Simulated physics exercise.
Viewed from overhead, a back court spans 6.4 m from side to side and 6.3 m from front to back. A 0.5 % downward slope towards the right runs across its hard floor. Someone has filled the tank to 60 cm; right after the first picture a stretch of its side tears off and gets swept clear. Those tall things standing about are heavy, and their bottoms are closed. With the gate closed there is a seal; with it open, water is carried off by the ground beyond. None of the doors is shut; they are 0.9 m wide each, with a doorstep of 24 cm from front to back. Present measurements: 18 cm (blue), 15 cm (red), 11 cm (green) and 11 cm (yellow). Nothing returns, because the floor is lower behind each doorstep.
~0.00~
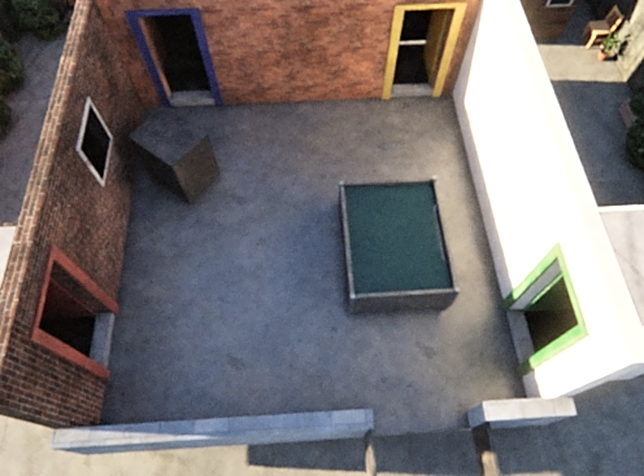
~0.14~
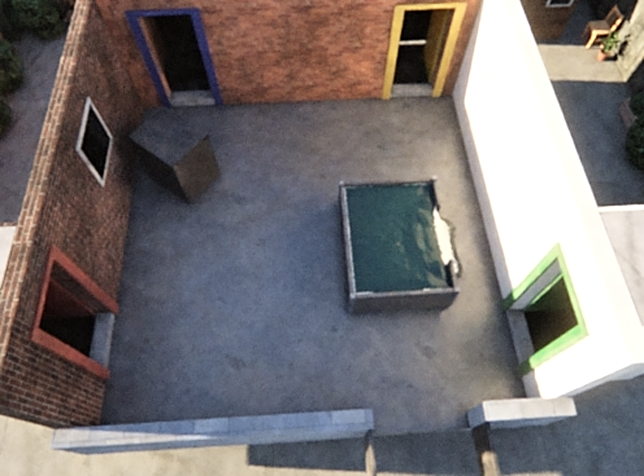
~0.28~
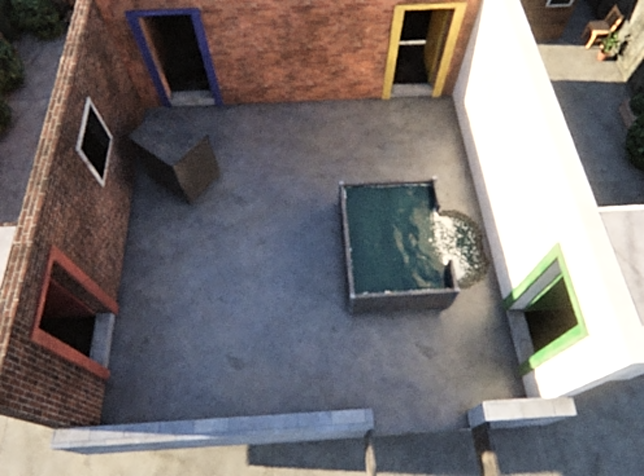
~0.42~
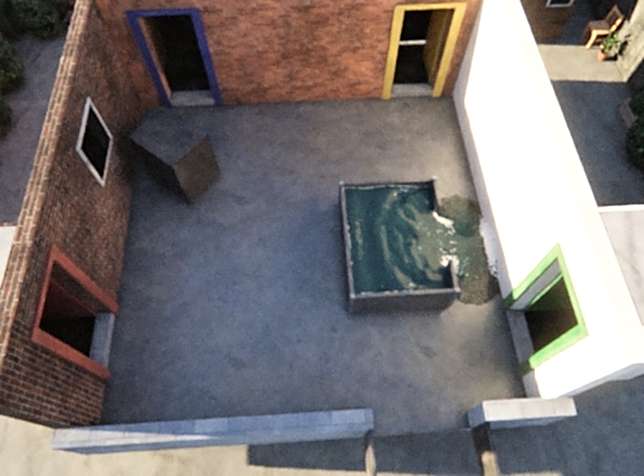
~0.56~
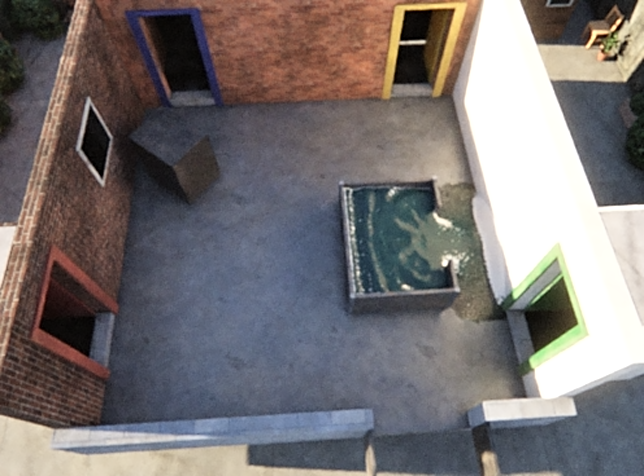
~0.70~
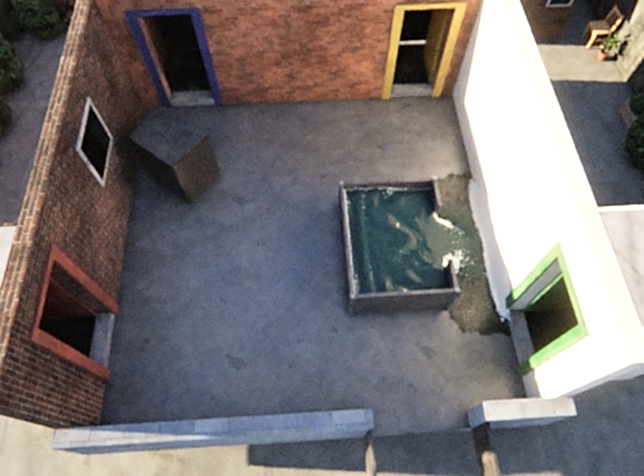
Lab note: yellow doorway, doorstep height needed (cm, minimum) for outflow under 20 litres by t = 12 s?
Approx. 16 cm.
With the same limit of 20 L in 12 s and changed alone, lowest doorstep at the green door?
For green: Close to 6.5 cm.
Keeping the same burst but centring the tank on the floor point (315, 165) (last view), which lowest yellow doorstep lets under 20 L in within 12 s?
About 17 cm.
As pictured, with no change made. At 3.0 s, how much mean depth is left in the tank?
On average, around 24 cm.
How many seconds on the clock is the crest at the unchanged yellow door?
That happens close to 2.2 s on the clock.
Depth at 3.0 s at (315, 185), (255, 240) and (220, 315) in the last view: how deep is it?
Close to 0, 0 and 0 cm deep.
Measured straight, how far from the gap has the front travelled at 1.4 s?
3.2 m.
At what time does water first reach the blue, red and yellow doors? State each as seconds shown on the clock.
Blue: 4.0 s; red: 5.5 s; yellow: 1.8 s.
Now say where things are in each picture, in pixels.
The first picture shows still water, 60 cm deep, in the tank at (396, 236); the yellow door at (419, 58) is dry.
In the second picture, the front is at (457, 273), 0.3 m from the gap at (438, 244); 0.3 m2 of floor is wet, 60 cm left at the back.
In the third picture, water pours out at (437, 245) and has run 0.8 m, to (483, 265); about 10 cm deep outside, 60 cm at the back.
In the fourth picture, the gap is at (437, 245), the front 1.0 m out at (479, 208); the back of the tank holds 57 cm.
In the fifth picture, the front is at (475, 189), 1.2 m from the gap at (437, 245); 1.8 m2 of floor is wet, 50 cm left at the back.
In the sixth picture, the gap is at (438, 245), the front 1.4 m out at (471, 176); the back of the tank holds 51 cm; 2.3 m in a straight line remain to the yellow door at (419, 58).
After 1.4 s water covers 15 % of the floor, deepest (46 cm) near (485, 246); it has not reached the yellow door.
After 3.0 s water covers 30 % of the floor, deepest (26 cm) near (485, 246); 19 cm at the yellow door, 38 litres in over its 11 cm doorstep.
After 12.0 s water covers 95 % of the floor, deepest (6 cm) near (488, 256); 5 cm at the yellow door, 65 litres in over its 11 cm doorstep.
At the yellow door as built, the water arrived by 1.8 s and peaked near 21 cm at 2.2 s.
Run again over the same 12 s with other heights there, 40 litres in over 13 cm, 9 litres over 18 cm. The limit of 20 litres is kept from about 16 cm up.
